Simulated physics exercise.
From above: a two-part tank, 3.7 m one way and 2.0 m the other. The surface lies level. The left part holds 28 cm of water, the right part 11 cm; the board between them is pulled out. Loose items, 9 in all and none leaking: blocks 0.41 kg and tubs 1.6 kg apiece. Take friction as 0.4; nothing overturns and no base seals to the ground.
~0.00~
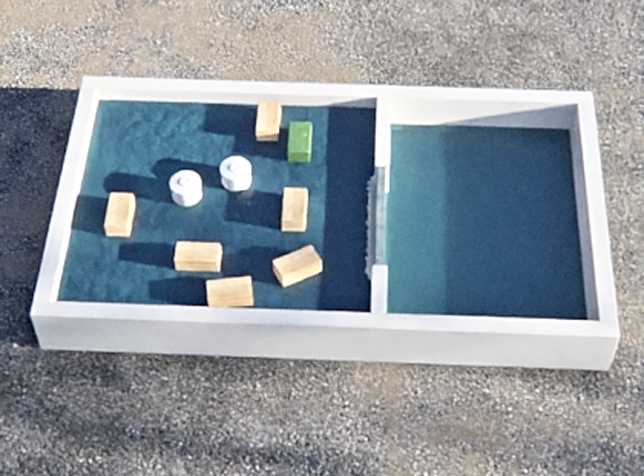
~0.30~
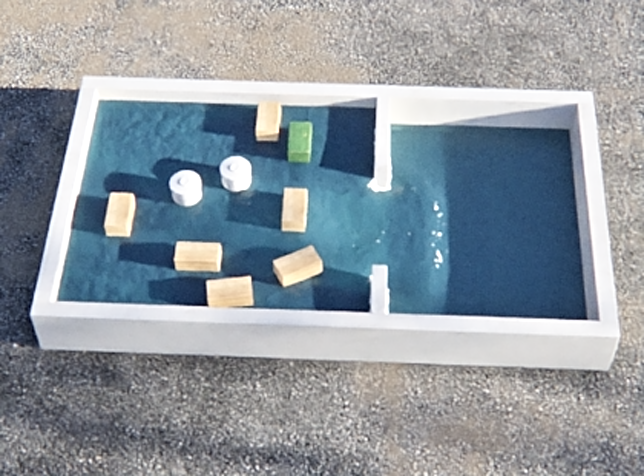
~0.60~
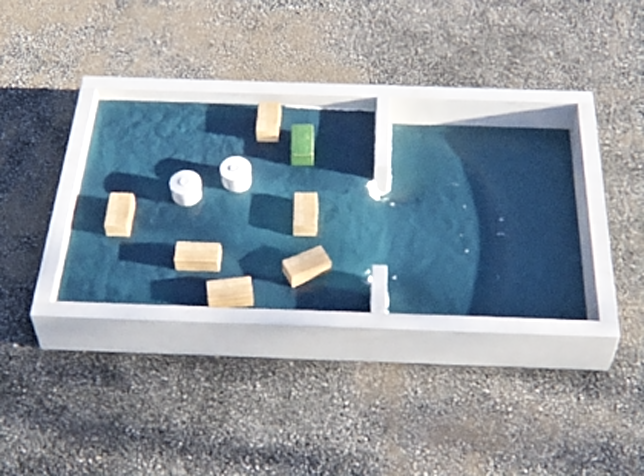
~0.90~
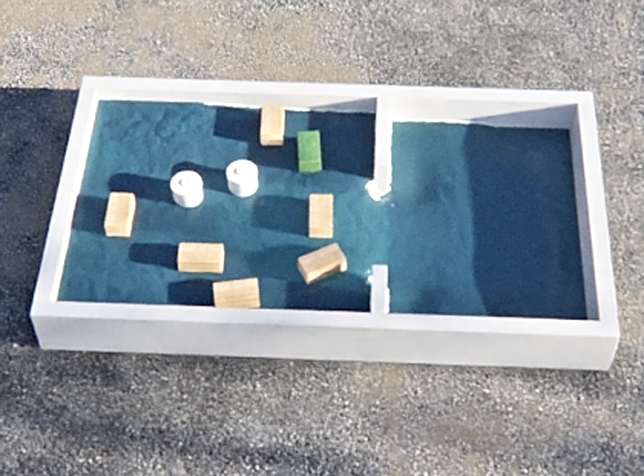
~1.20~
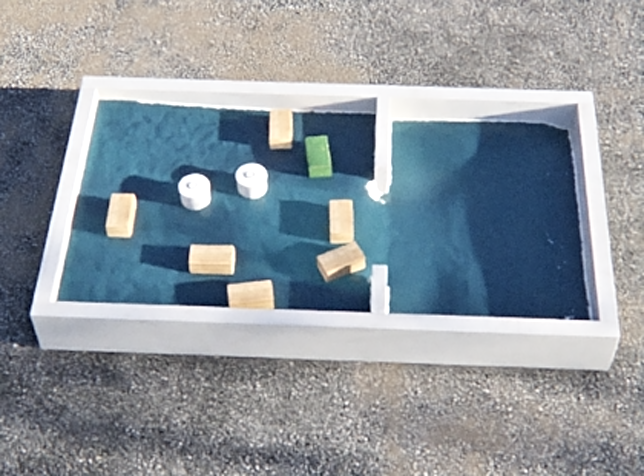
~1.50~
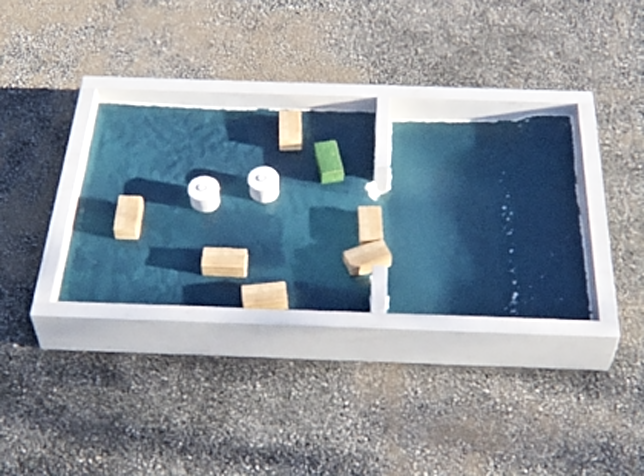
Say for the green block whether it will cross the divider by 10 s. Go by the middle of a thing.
Green block gets past.
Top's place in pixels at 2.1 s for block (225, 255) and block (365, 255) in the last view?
Near (253, 259) and (463, 256).
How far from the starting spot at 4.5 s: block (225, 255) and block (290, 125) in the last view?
In turn: 30 cm, 30 cm.
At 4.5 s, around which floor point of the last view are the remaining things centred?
Around (331, 233).
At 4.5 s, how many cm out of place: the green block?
Roughly 200 cm by then.
After 2.1 s the green block is near (353, 176), 0.5 m from its start, afloat; 2 of 9 are over the mark; 9 afloat.
After 4.5 s the green block is near (534, 196), 1.8 m from its start, afloat; 3 of 9 are over the mark; 9 afloat.
After 7.0 s the green block is near (541, 237), 1.9 m from its start, afloat; 3 of 9 are over the mark; 9 afloat.
After 10.0 s the green block is near (528, 147), 1.7 m from its start, afloat; 5 of 9 are over the mark; 9 afloat.
